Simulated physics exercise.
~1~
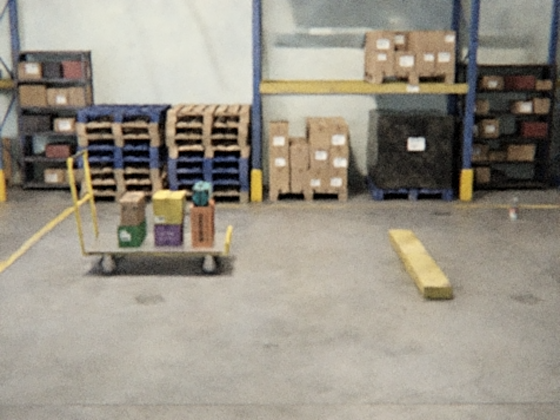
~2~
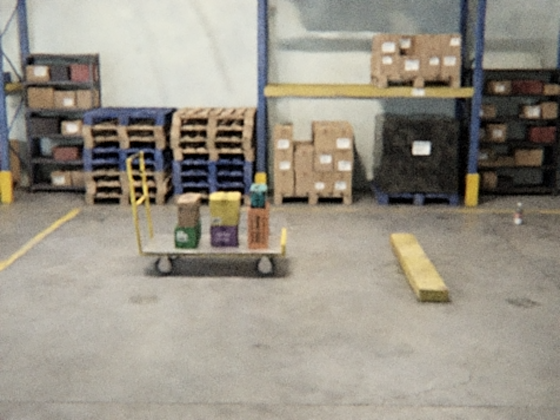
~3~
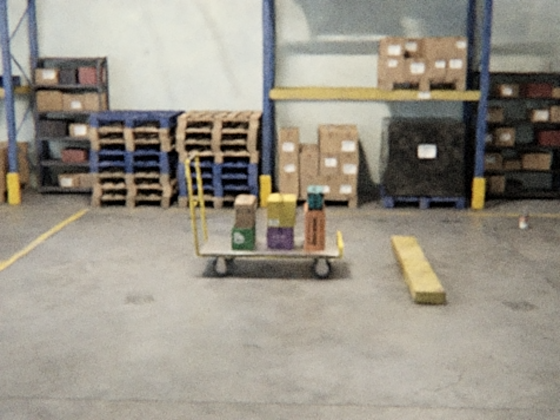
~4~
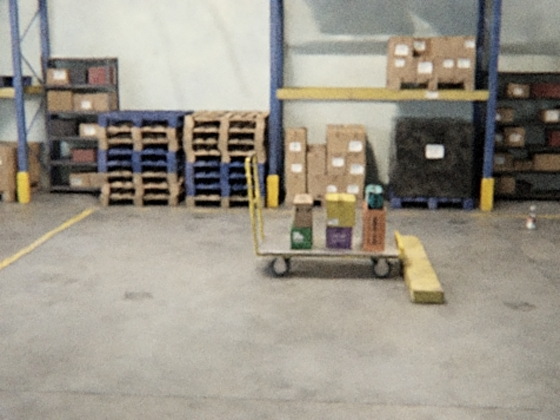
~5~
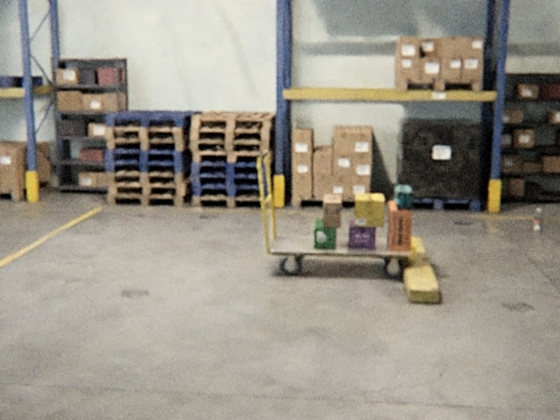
A flat cart carrying colourful boxes rolls right and stops at a yellow kerb, still loaded.
